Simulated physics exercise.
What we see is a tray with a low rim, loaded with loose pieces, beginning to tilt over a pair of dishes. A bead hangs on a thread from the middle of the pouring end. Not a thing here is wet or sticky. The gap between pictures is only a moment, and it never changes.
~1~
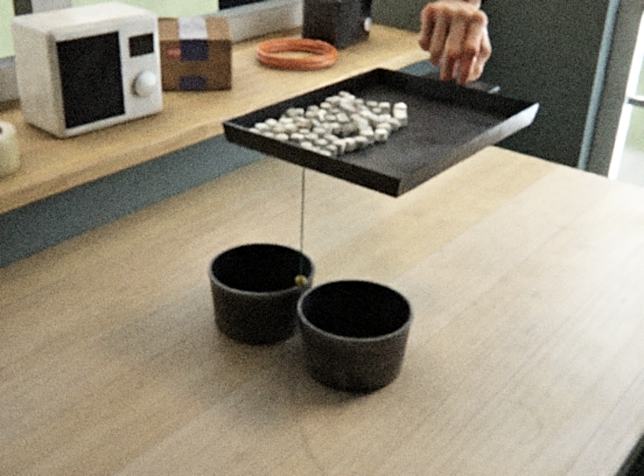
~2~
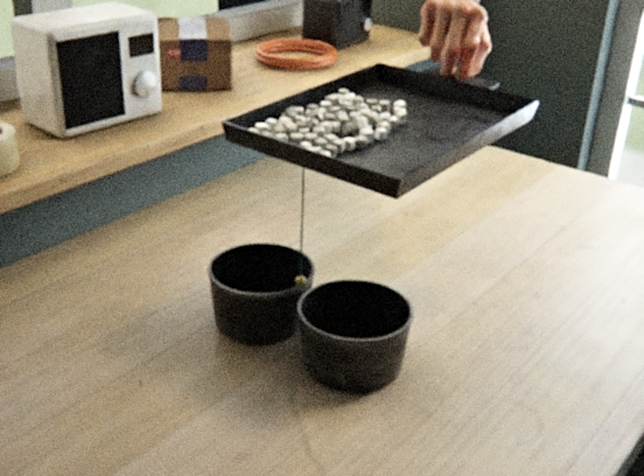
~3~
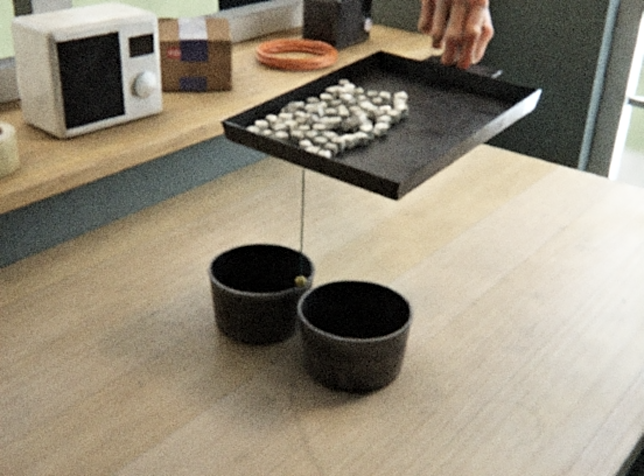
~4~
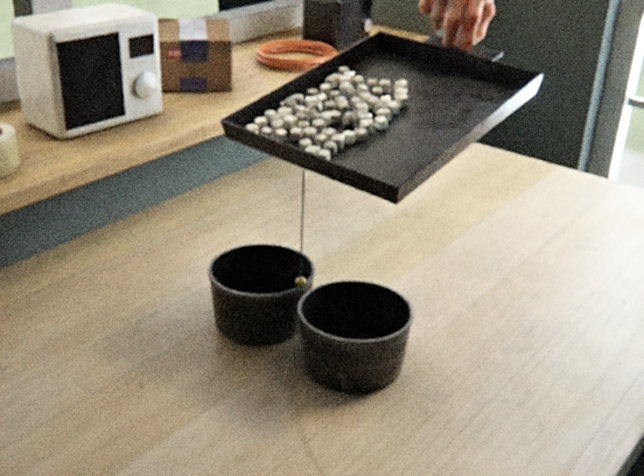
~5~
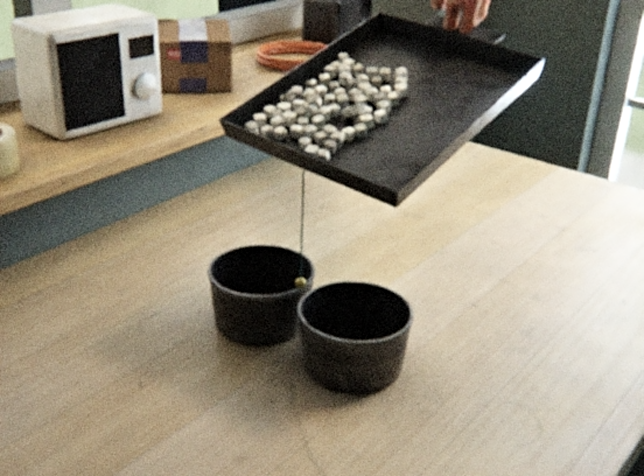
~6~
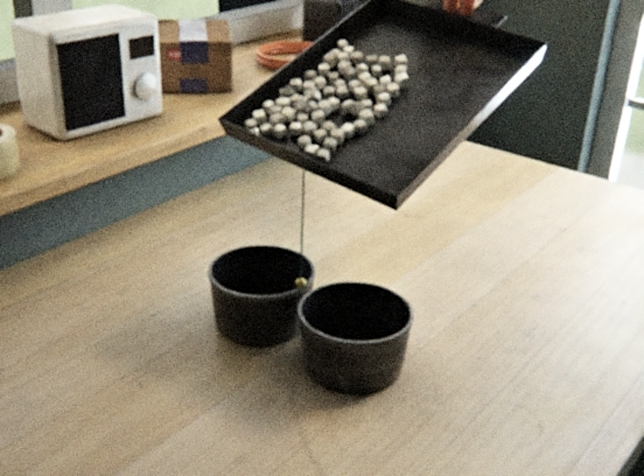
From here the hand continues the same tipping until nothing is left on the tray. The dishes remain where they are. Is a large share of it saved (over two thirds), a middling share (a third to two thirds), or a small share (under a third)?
A small share is saved.
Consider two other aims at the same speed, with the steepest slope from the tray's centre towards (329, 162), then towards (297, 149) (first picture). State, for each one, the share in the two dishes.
Around 0 per cent first, around 20 per cent next.
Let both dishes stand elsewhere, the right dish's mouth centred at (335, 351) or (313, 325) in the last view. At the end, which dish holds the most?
Place one: The rightmost one; place two: The rightmost one.
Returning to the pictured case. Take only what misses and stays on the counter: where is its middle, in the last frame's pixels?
The centre sits near (252, 418).
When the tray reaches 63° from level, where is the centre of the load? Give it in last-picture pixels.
I'd mark it close to (321, 140).
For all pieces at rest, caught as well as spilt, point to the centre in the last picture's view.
Around (279, 406).
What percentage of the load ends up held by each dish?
Left 0 %, right 20 %.
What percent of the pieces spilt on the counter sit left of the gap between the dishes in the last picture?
Roughly 70 %.
Soon after the last picture, tray tipped steeply; all on the tray.
A little later, tray tipped past a quarter turn; nearly all on the tray; a stray few outside both.
Later still, tray tipped past a quarter turn; a small part in the right dish; most outside both.
At rest, tray tipped past a quarter turn; a small part in the right dish; none in the left dish; most outside both.
